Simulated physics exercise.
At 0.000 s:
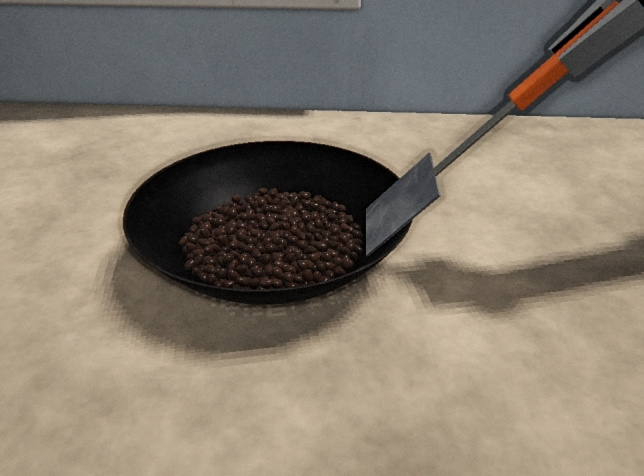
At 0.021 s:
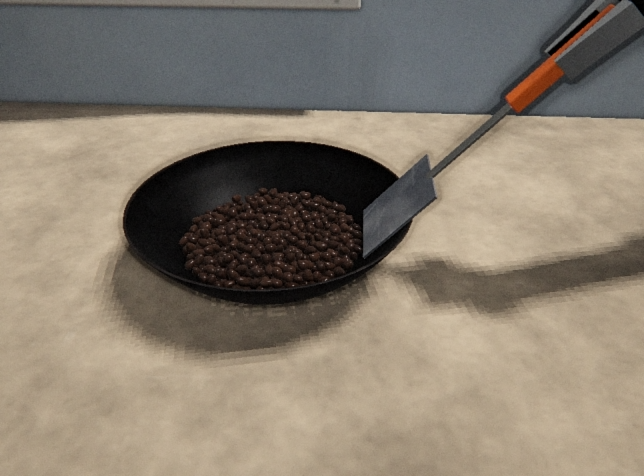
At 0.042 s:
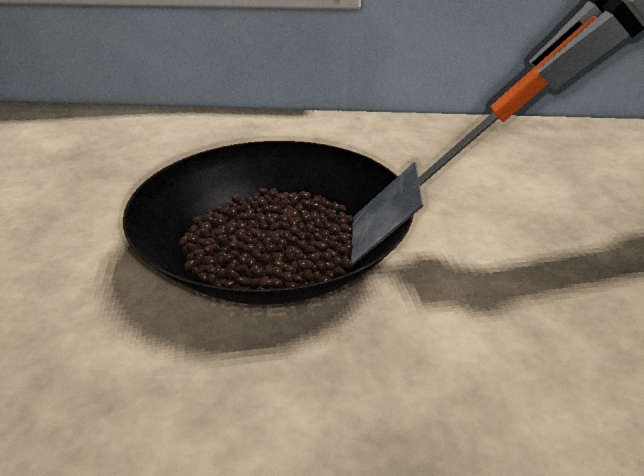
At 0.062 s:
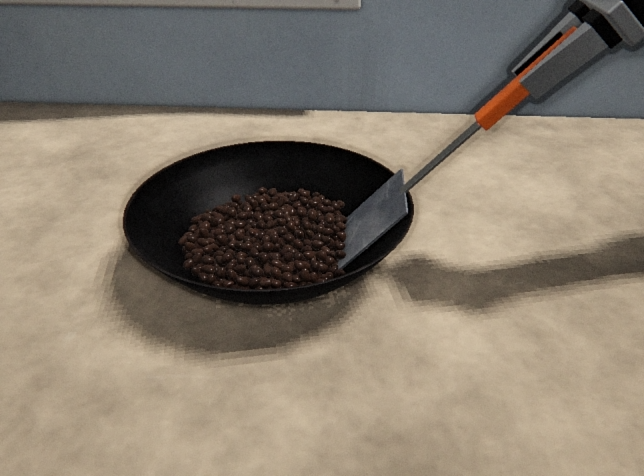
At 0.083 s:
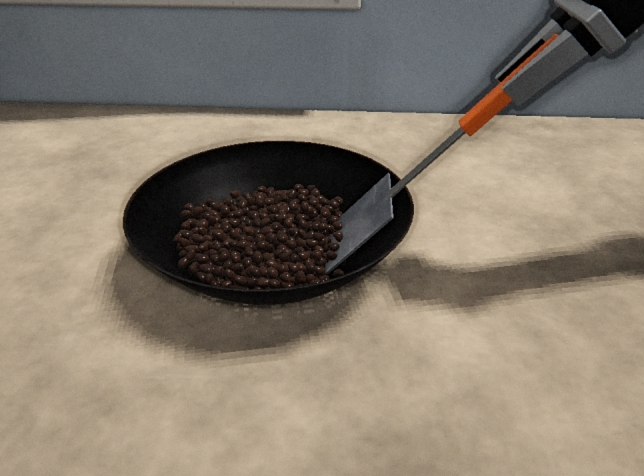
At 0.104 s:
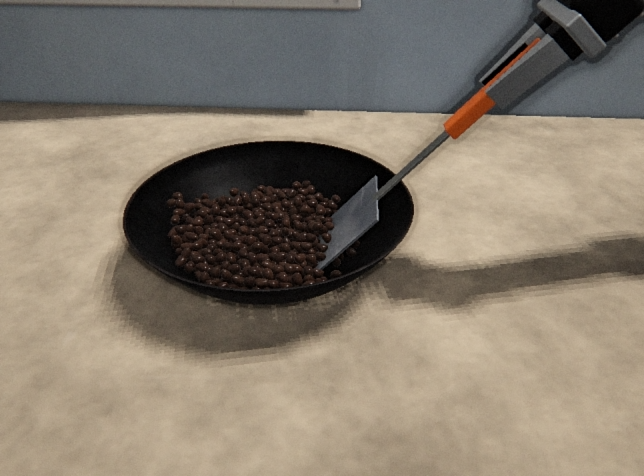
The video shows a robot arm lowering a flat metal paddle into a black wok of dark brown beans on a table, then moving it left against the heap, pushing the beans leftward and loosening them slightly.
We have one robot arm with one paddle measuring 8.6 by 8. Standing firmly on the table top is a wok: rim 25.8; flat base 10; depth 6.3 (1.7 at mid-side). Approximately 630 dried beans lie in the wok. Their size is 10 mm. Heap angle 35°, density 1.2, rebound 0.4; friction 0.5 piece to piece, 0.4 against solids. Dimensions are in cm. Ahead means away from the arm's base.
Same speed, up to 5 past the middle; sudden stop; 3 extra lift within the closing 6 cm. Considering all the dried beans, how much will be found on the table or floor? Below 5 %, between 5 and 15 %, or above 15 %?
Below 5 %.
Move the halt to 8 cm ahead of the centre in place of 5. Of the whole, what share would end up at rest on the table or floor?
Changed stop: Approx. 20 %.
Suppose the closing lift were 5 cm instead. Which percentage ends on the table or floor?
I'd reckon around 0 per cent.
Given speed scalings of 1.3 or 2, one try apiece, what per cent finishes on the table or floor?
Roughly 0 per cent on the first try and 10 per cent on the second.
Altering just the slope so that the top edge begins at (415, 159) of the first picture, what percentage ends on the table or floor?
0 percent or so.
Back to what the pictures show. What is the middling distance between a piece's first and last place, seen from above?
It comes out at about 4 cm.
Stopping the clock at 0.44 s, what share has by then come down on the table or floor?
0 %.
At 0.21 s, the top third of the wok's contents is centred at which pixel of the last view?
It is centred at about (193, 212).
After 0.16 s, sloping 49°, highest piece 6 above the table; 626 in the wok.
After 0.21 s, sloping 49°, highest piece 7 above the table; 626 in the wok.
After 0.44 s, sloping 49°, highest piece 7 above the table; 624 in the wok, 2 on the table or floor.
After 1.49 s, sloping 49°, highest piece 7 above the table; 624 in the wok, 2 on the table or floor.
In the end, 624 in the wok, 2 on the table or floor. That is 0 % on the table or floor.
